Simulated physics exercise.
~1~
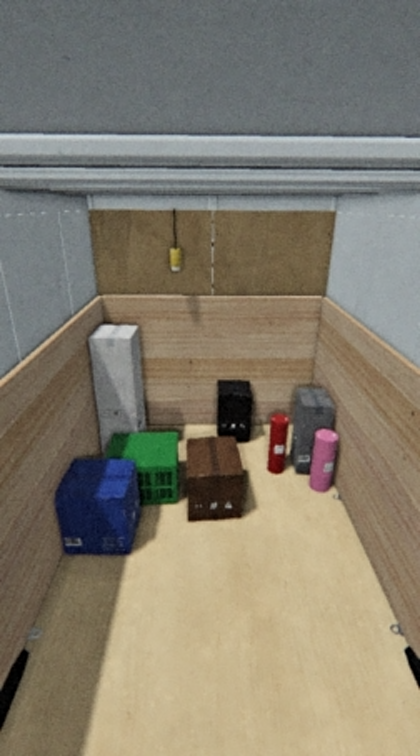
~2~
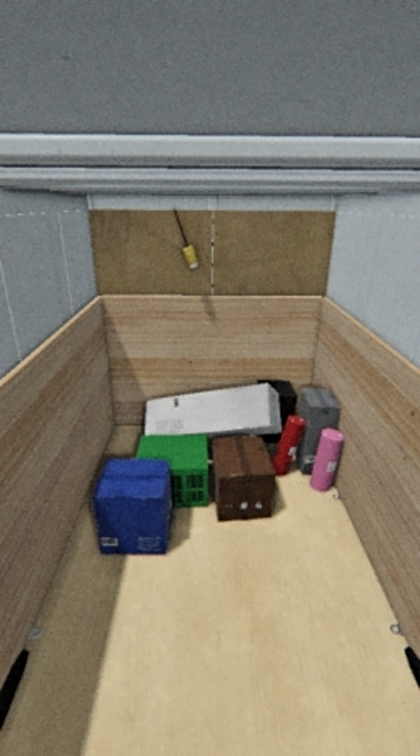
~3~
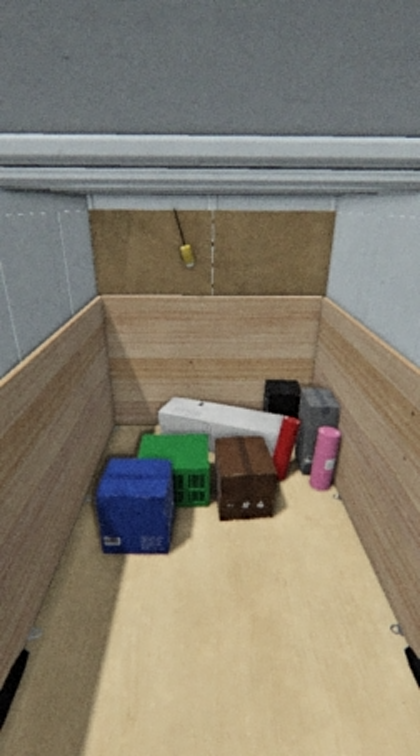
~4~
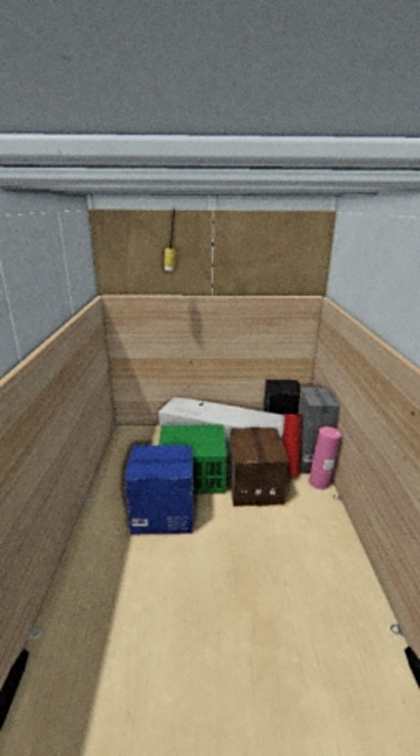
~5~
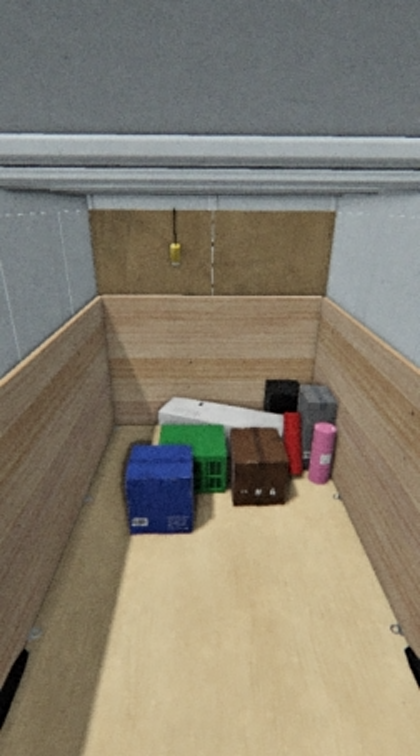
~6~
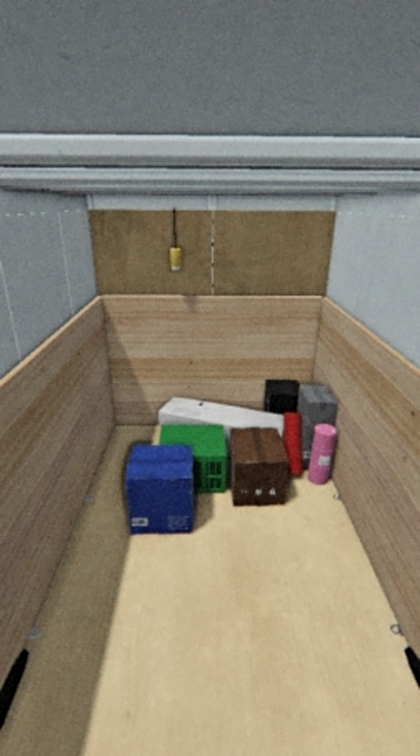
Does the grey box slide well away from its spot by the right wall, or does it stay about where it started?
The grey box stays about where it started, still standing near the right wall behind the pink canister.
